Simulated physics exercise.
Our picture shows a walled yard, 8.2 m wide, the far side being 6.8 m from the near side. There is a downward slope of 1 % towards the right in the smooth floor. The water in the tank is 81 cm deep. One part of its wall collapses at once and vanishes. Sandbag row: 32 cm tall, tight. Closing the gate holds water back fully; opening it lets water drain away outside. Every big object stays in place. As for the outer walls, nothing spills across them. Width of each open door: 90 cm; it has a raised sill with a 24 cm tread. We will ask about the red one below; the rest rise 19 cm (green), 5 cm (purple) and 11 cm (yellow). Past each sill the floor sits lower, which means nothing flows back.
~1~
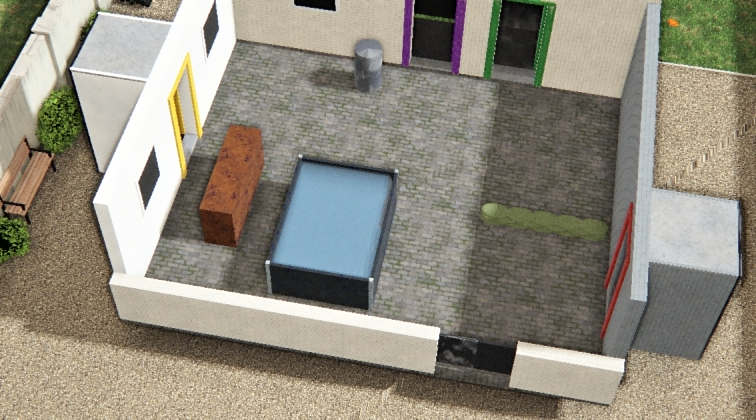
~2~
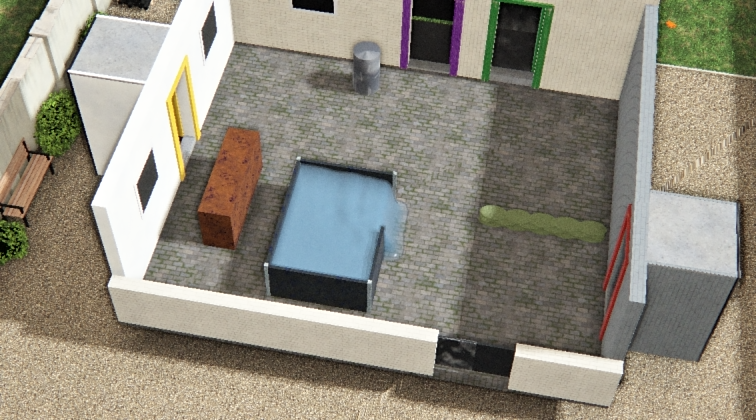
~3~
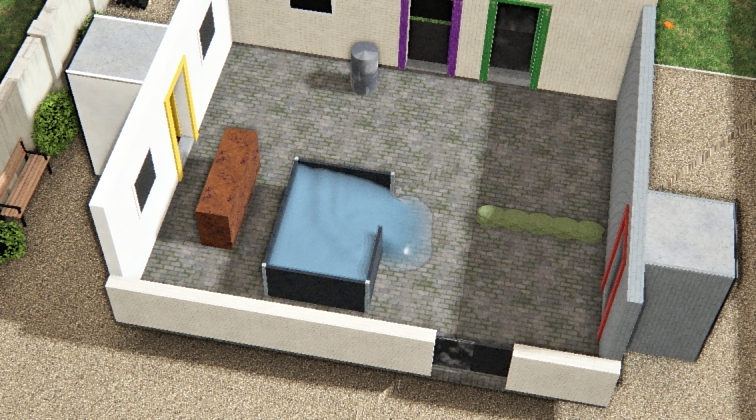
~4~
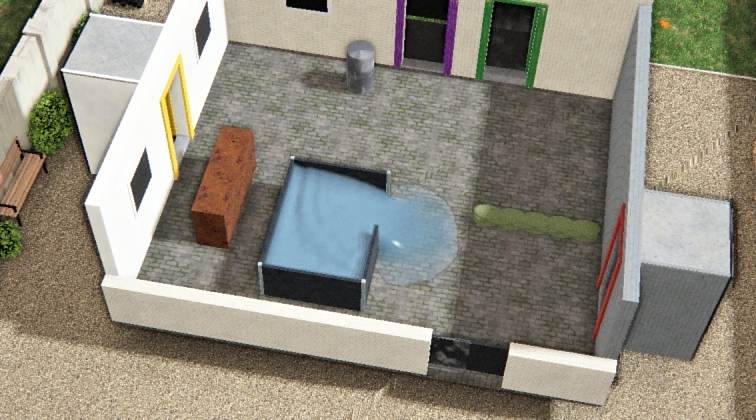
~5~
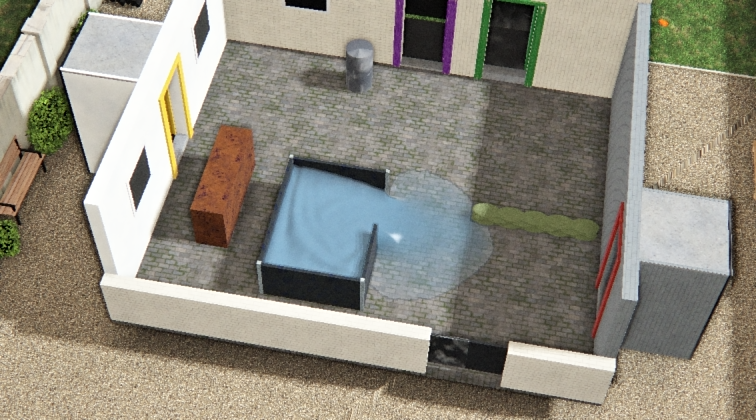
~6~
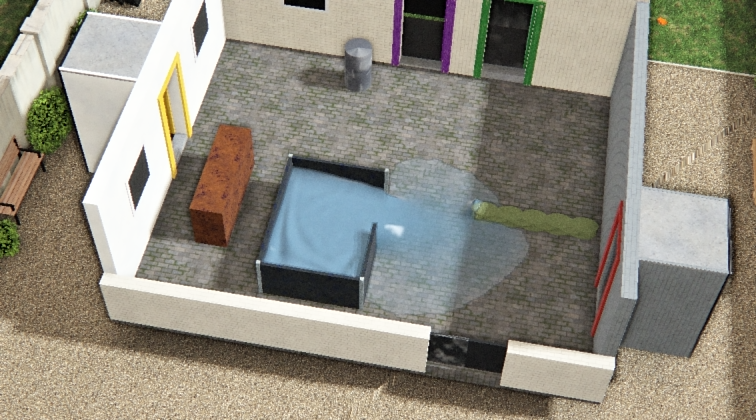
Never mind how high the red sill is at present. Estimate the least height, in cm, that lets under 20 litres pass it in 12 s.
I would say 25.5 cm.
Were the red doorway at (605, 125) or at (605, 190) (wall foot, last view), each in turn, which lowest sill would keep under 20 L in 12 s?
18 and 13.0 cm.
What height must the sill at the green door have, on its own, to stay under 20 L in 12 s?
The green one would have to be about 9.0 cm high.
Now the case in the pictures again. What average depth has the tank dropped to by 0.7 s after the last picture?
Roughly 52 cm on average.
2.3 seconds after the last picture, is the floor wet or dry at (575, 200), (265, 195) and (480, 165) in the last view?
So the three spots come out swamped, spared, swamped, in that order.
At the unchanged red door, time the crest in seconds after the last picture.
The depth peaks at about 1.4 seconds.
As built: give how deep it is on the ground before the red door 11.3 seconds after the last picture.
It comes to about 11.5 centimetres deep.
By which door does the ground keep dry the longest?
It is the yellow one.
Then, 0.7 s after the last picture water covers 30 % of the floor, deepest (46 cm) near (384, 219); 20 cm at the red door, 0 litres in over its 25 cm sill.
Then, 2.3 s after the last picture water covers 40 % of the floor, deepest (40 cm) near (586, 371); 27 cm at the red door, 17 litres in over its 25 cm sill.
Then, 11.3 s after the last picture water covers 95 % of the floor, deepest (14 cm) near (596, 238); 11 cm at the red door, 22 litres in over its 25 cm sill.
At the red door as built, the water peaked near 32 cm, 1.3 s after the last picture.
With a sill of 23.5 cm, 32 litres would have come in within the 12 s; with 32 cm, 3 litres. So under 20 litres takes about 25.5 cm.
